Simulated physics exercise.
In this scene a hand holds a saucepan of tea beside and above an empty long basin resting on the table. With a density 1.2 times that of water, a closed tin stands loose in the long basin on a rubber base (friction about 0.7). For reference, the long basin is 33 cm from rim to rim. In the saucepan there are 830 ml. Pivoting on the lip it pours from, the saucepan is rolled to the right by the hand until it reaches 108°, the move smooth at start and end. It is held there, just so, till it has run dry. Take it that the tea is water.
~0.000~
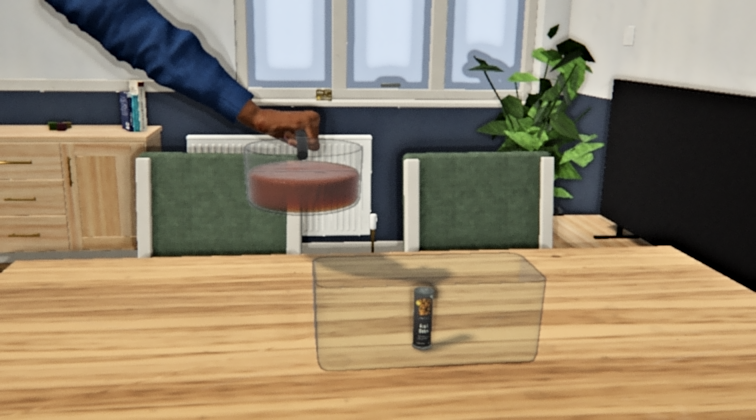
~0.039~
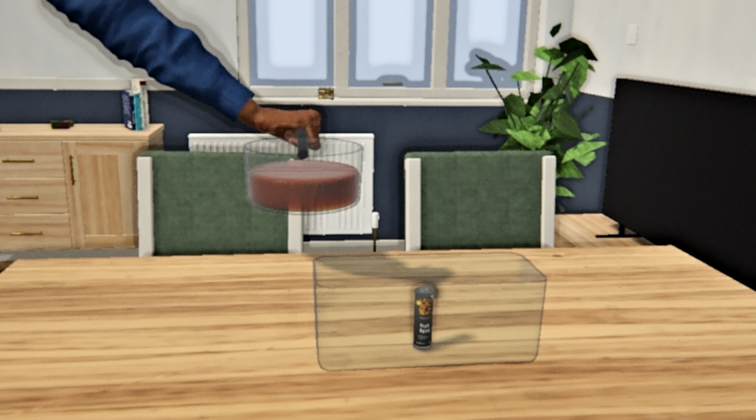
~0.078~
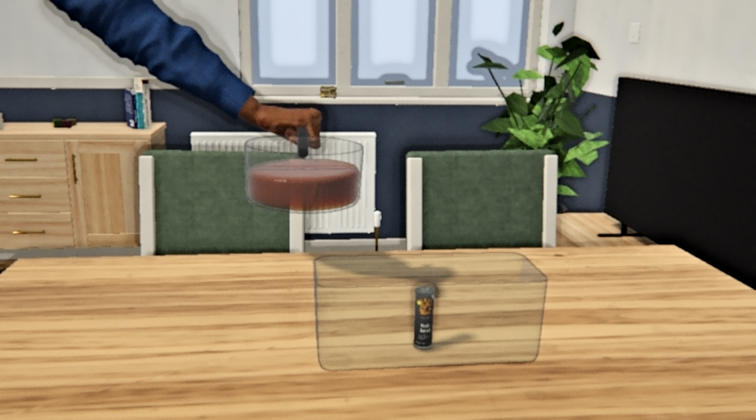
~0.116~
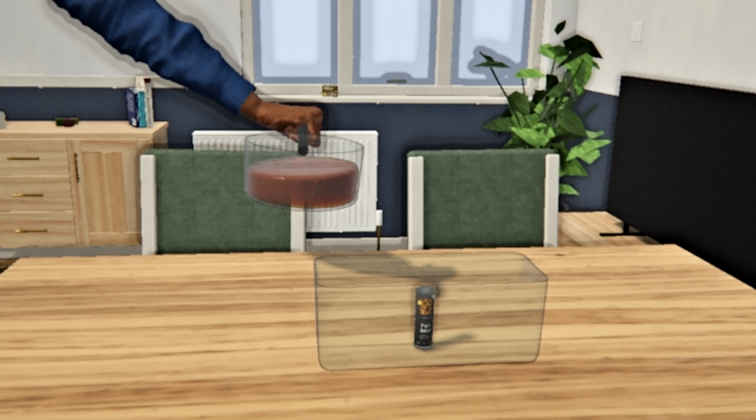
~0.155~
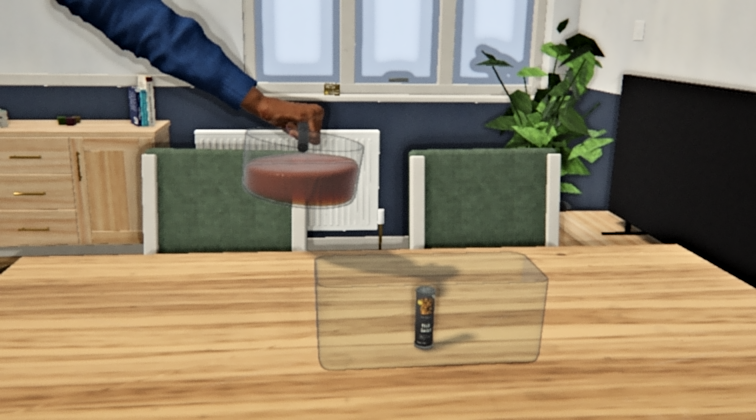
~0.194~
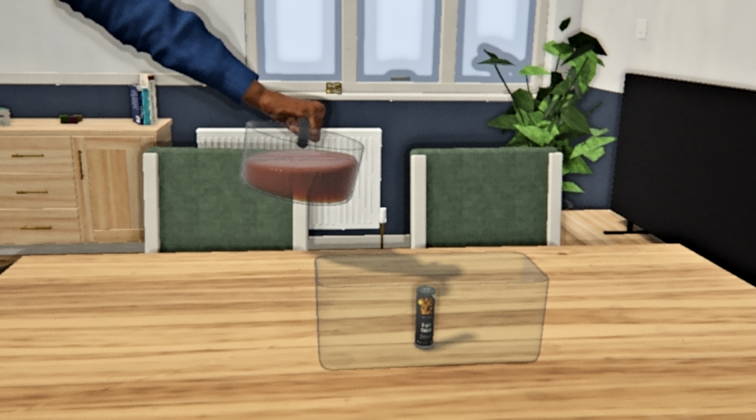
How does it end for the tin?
It will tip.
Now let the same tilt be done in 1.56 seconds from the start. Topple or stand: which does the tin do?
Then the tin does not tip.
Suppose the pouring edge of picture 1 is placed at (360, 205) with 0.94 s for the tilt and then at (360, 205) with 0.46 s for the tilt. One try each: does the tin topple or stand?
Try 1: Still standing; try 2: Still standing.
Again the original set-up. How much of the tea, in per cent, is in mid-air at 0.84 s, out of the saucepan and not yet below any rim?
Some 32 per cent.
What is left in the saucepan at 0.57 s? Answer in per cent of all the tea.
Remaining: Near 72 % of the total.
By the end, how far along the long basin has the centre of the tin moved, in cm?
The middle of the tin ends some 6.5 cm along the basin.
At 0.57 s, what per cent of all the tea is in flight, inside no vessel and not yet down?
28 %.
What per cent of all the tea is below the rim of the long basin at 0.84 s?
Roughly 56 %.
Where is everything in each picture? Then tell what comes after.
Tilt 0°; pouring edge (362, 148); surface from (248, 171) to (359, 170); the long basin's rim runs from (314, 273) to (533, 267); the tin's top is at (424, 293), in the first picture.
Tilt 0°; pouring edge (362, 148); surface from (249, 170) to (359, 169), in the second picture.
Tilt 2°; pouring edge (363, 148); surface from (248, 169) to (359, 167), in the third picture.
Tilt 4°; pouring edge (363, 148); surface from (247, 167) to (359, 165), in the fourth picture.
Tilt 7°; pouring edge (363, 147); surface from (246, 164) to (358, 161), in the fifth picture.
Tilt 11°; pouring edge (363, 147); surface from (244, 159) to (358, 158), in the sixth picture.
By 0.57 s the tilt is 71° and 72 per cent is still to pour; the tin stands where it began.
By 0.84 s the tilt is 105° and 12 per cent is still to pour; the tin stands where it began.
By 1.13 s the tilt is 108° and 0 per cent is still to pour; the tin lies on its side.
By 1.44 s the tilt is 108° and 0 per cent is still to pour; the tin lies on its side.
At rest the tin lies on its side.
